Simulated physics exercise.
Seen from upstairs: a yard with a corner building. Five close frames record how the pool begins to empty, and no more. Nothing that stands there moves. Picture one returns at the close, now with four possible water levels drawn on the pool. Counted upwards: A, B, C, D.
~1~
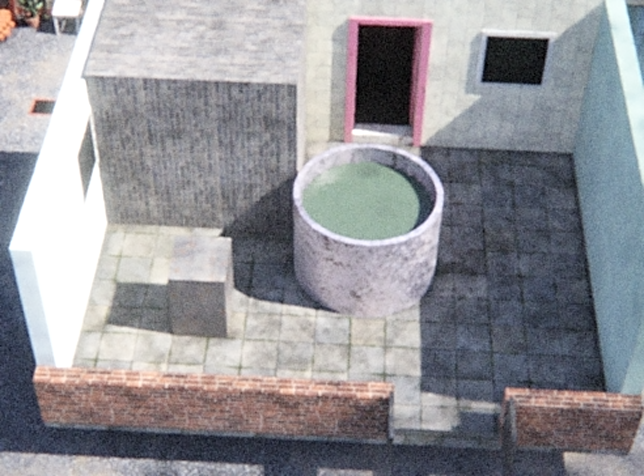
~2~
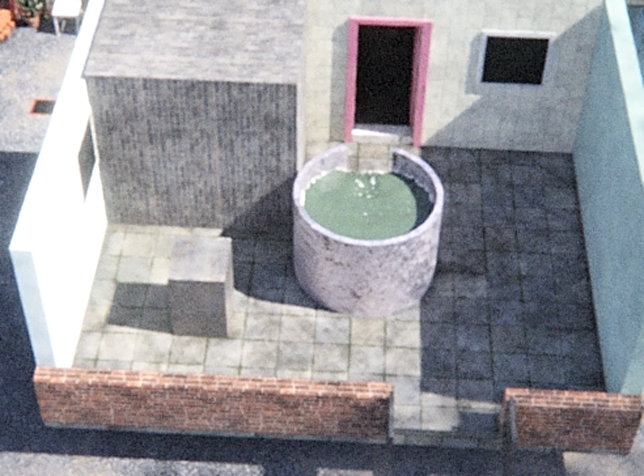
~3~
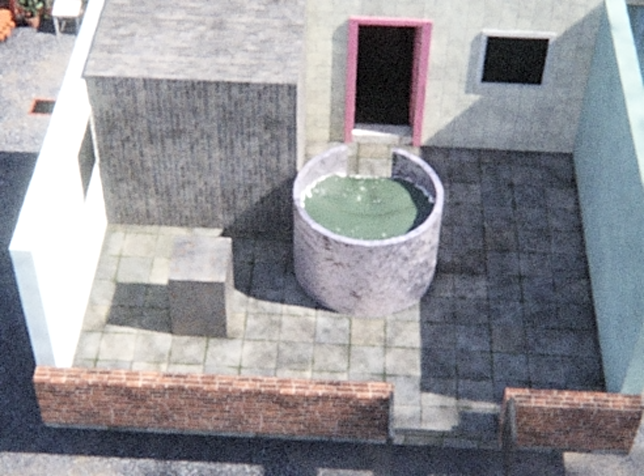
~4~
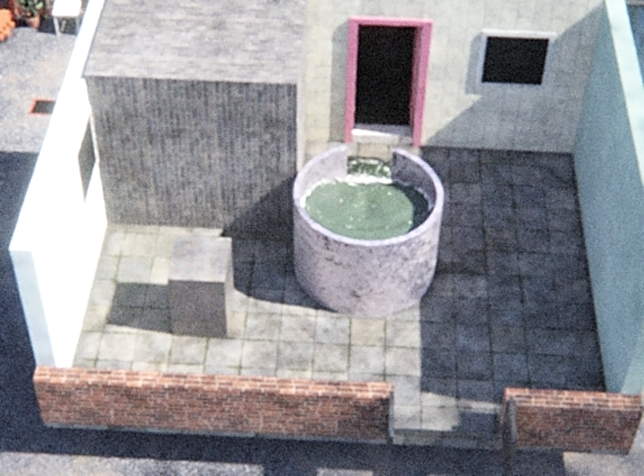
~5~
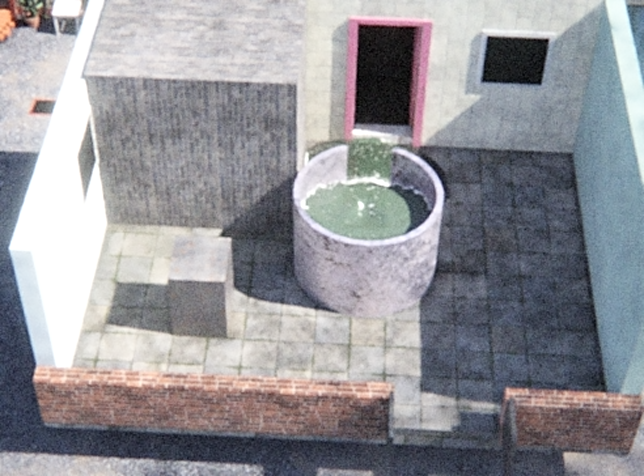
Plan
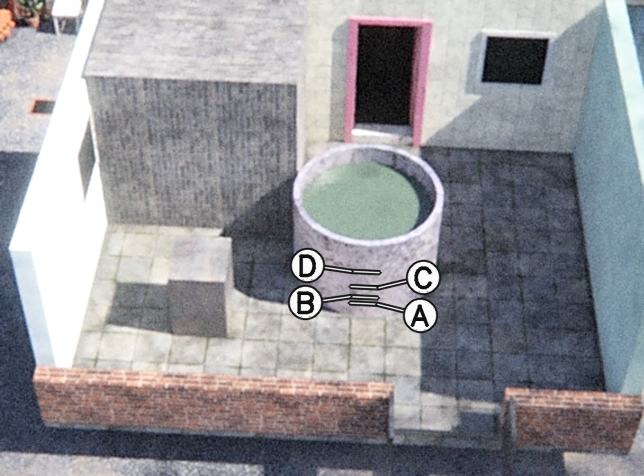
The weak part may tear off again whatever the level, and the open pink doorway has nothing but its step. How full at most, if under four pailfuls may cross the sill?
Choose B.
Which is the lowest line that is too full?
C.
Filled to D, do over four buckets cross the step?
Yes.
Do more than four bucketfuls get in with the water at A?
No, not at all.
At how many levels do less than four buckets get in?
Two of them.
On the marked copy, A at (363, 303); B at (363, 297); C at (364, 287); D at (365, 272); from the bottom up A, B, C, D.
With A, nothing gets over.
With B, a splash gets over, under a bucket.
With C, about 8 bucketfuls get in.
With D, dozens of bucketfuls pour in.
